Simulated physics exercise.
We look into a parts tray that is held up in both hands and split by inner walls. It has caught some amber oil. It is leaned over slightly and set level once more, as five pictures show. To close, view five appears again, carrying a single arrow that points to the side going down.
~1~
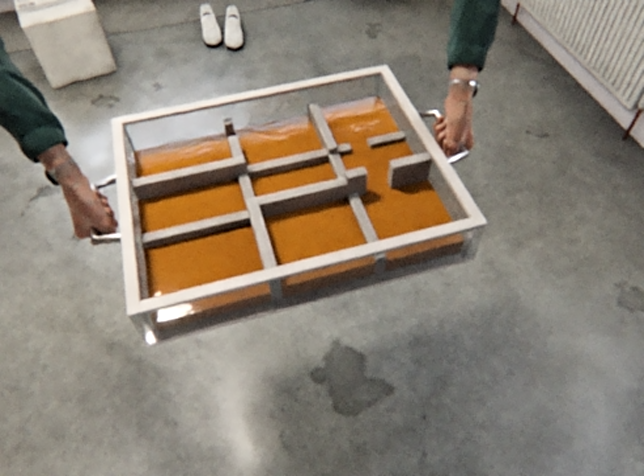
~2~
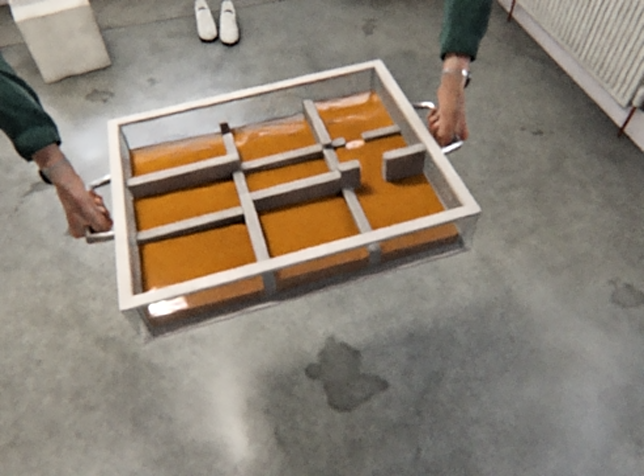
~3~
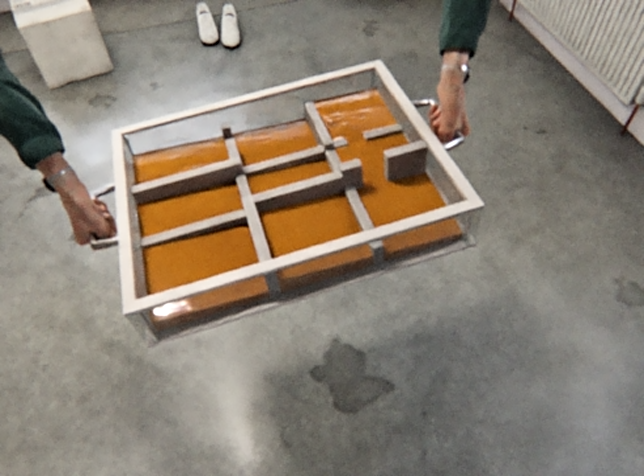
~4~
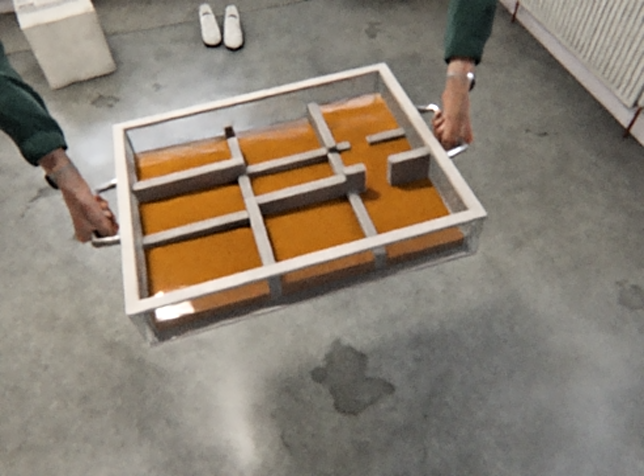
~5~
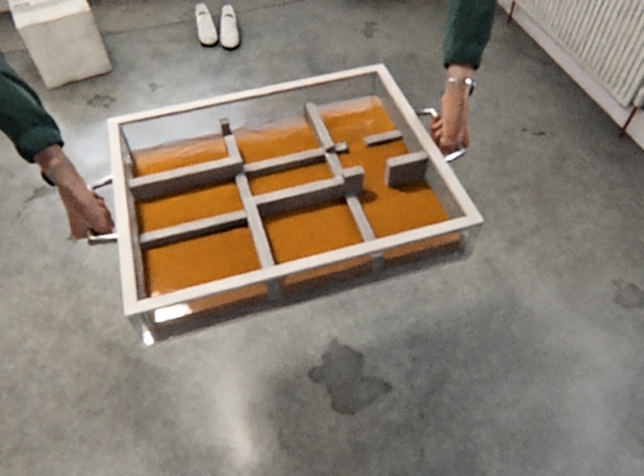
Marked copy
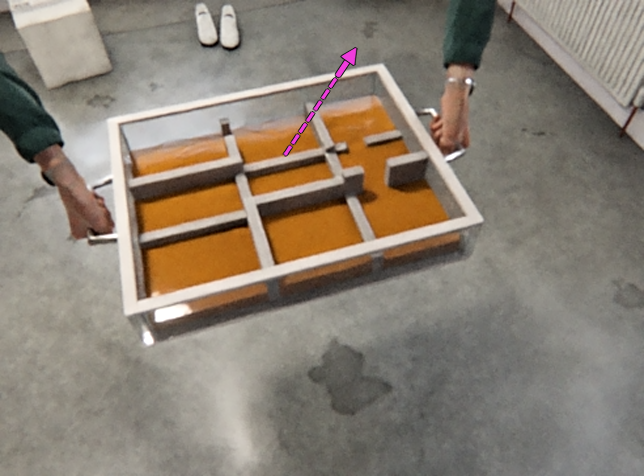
A shallow tray of amber liquid, split by inner walls and held by a hand at each side, starts level above a grey floor. The hands tilt it slightly down toward the back left, then ease it back to level, the liquid shifting only a little within the compartments.
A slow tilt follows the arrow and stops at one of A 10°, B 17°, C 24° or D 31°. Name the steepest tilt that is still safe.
Use angle A.
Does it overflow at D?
Yes, that goes wrong.
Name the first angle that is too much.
B it is.
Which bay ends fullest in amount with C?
That is the back right bay.
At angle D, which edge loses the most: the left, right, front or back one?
Over the back one.
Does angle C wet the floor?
Yes, that goes wrong.
The tray is level; deepest in the front middle bay, at (316, 238), shallowest in the back left.
Tipped about 3° down to the back left; no wall is crossed.
Tipped about 5° down to the back left; no wall is crossed.
Tipped about 3° down to the back left; no wall is crossed.
The tray is level; deepest in the front middle bay, at (313, 237), shallowest in the back middle.
The arrow ends at (352, 52).
With A, nothing spills; the back right bay holds the most.
With B, about 11 % goes over the rim.
With C, about 51 % goes over the rim.
With D, about 71 % goes over the rim.
